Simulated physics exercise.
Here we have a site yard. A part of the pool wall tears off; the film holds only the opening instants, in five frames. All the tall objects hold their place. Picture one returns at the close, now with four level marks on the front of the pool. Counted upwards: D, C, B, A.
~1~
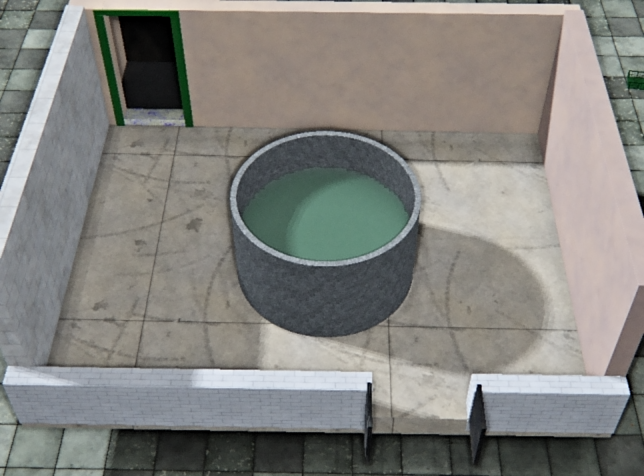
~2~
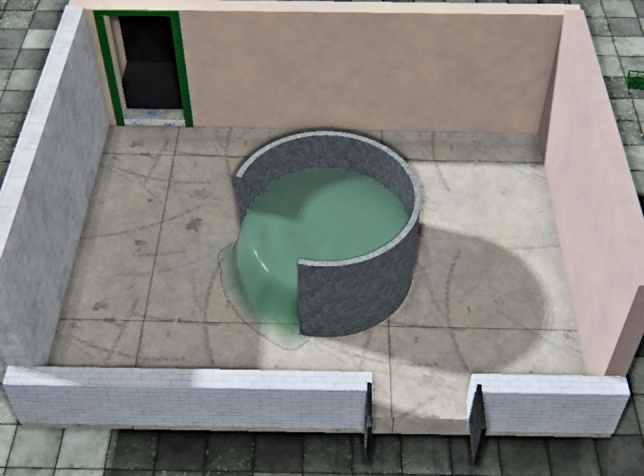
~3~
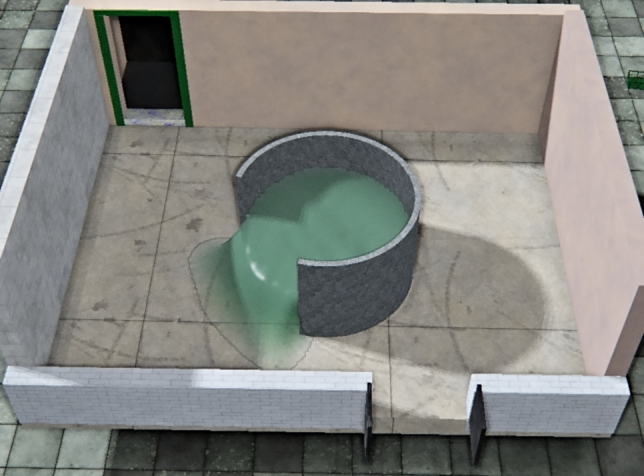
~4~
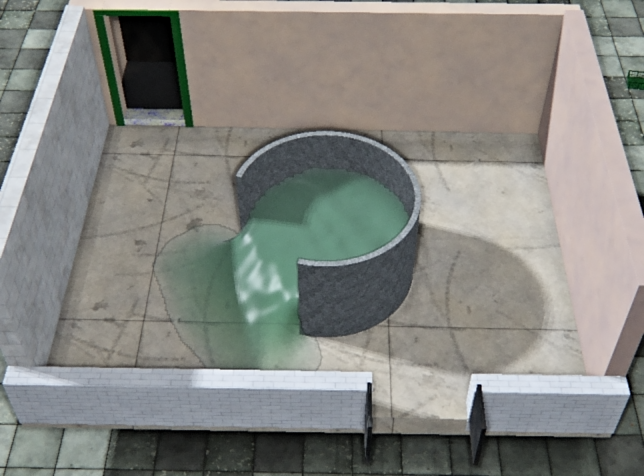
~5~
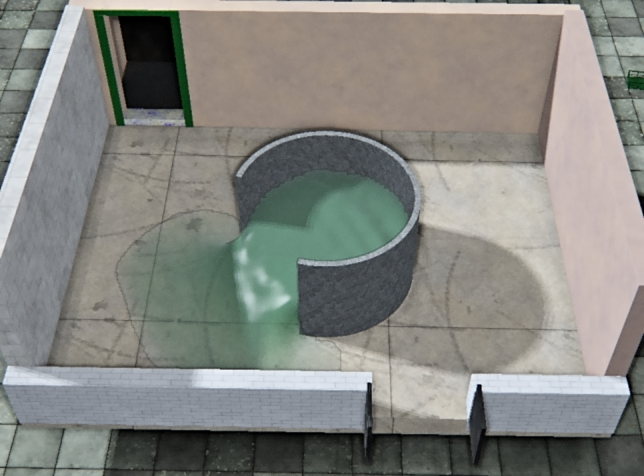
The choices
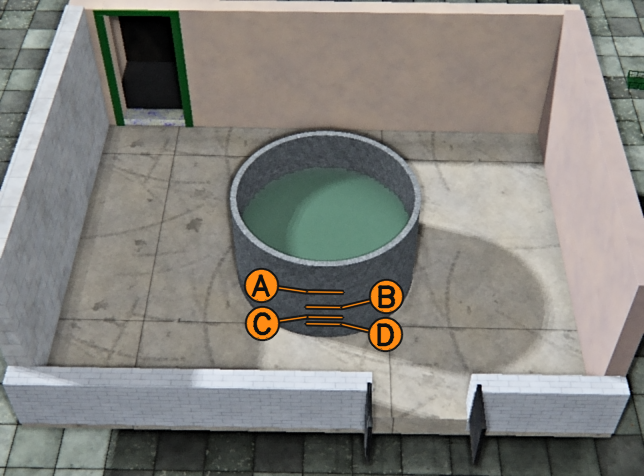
Green water sat still in a round stone pool in a walled yard, then poured out through a wide gap that opened in the pool's front left side and spread leftward across the paved ground.
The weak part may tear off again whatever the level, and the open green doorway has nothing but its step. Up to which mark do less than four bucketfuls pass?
C.
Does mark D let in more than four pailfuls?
No, that is safe.
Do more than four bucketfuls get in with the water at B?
Yes.
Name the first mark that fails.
The answer is B.
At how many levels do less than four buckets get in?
Two of the four.
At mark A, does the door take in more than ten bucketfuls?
Yes.
On the marked copy, A at (324, 292); B at (324, 307); C at (324, 317); D at (324, 324); from the bottom up D, C, B, A.
For mark A, dozens of bucketfuls pour in.
For mark B, about 9 bucketfuls get in.
For mark C, a bucket or two gets in.
For mark D, nothing gets over.
